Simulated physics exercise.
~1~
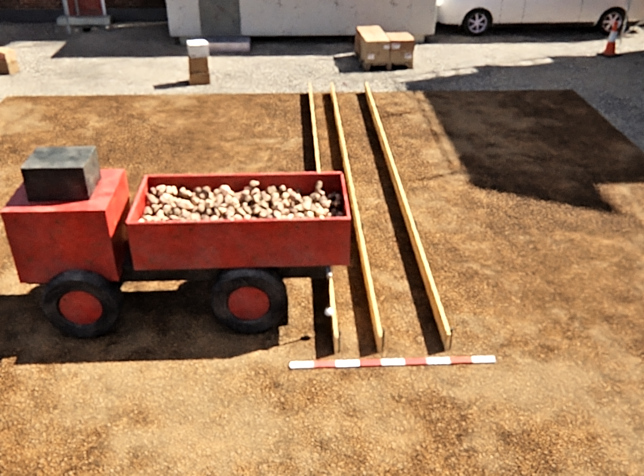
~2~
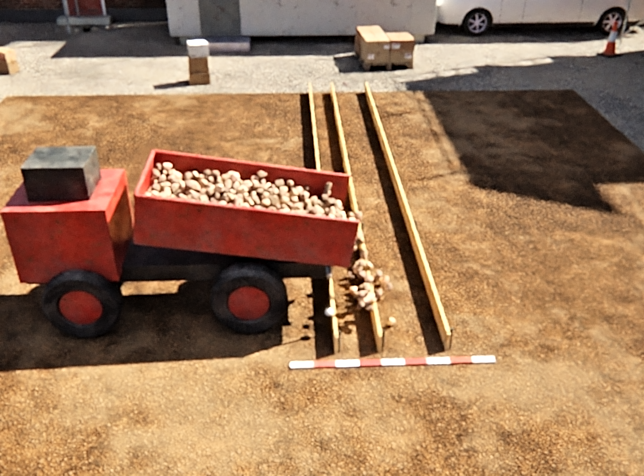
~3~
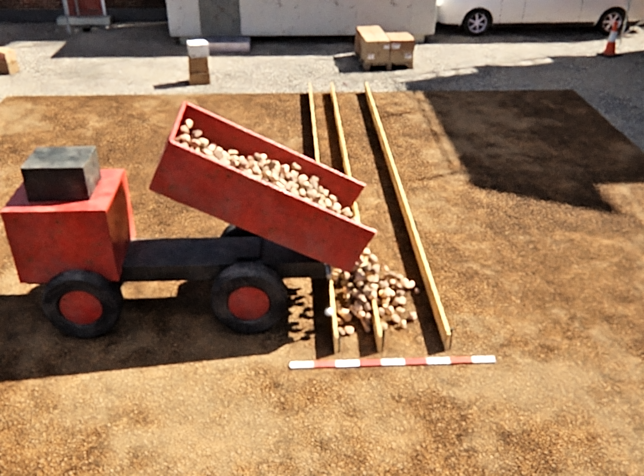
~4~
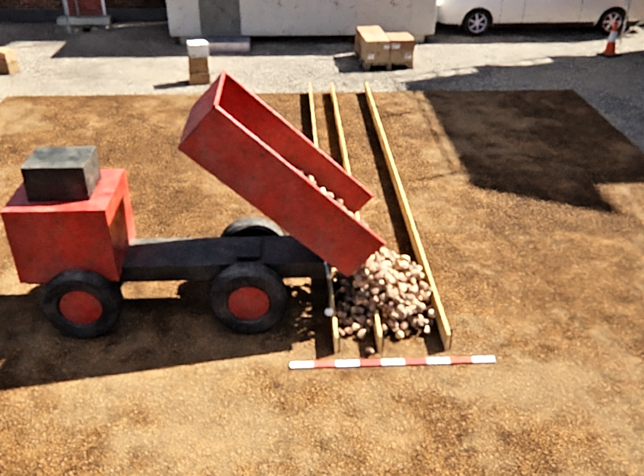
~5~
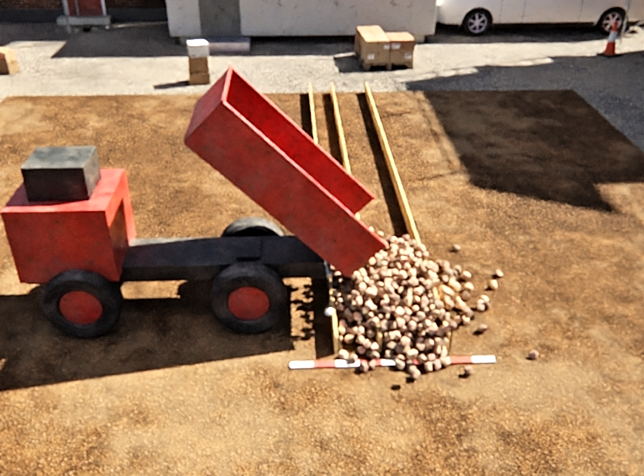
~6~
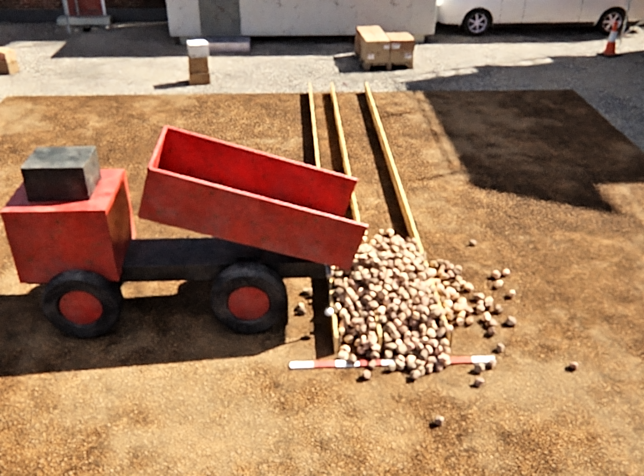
On a brown dirt yard seen from above, with a white vehicle, cardboard boxes and an orange cone along the back, a red truck with a dark box on its cab stands at the left. Its red bed is full of pale stones, and three wooden planks and a red and white striped staff lie to its right. The bed tips up steeply, and stones slide off its right end between the planks. They heap up and spill over the boards and staff. The emptied bed then lowers partway, leaving a broad pile with a few stones scattered beyond it.
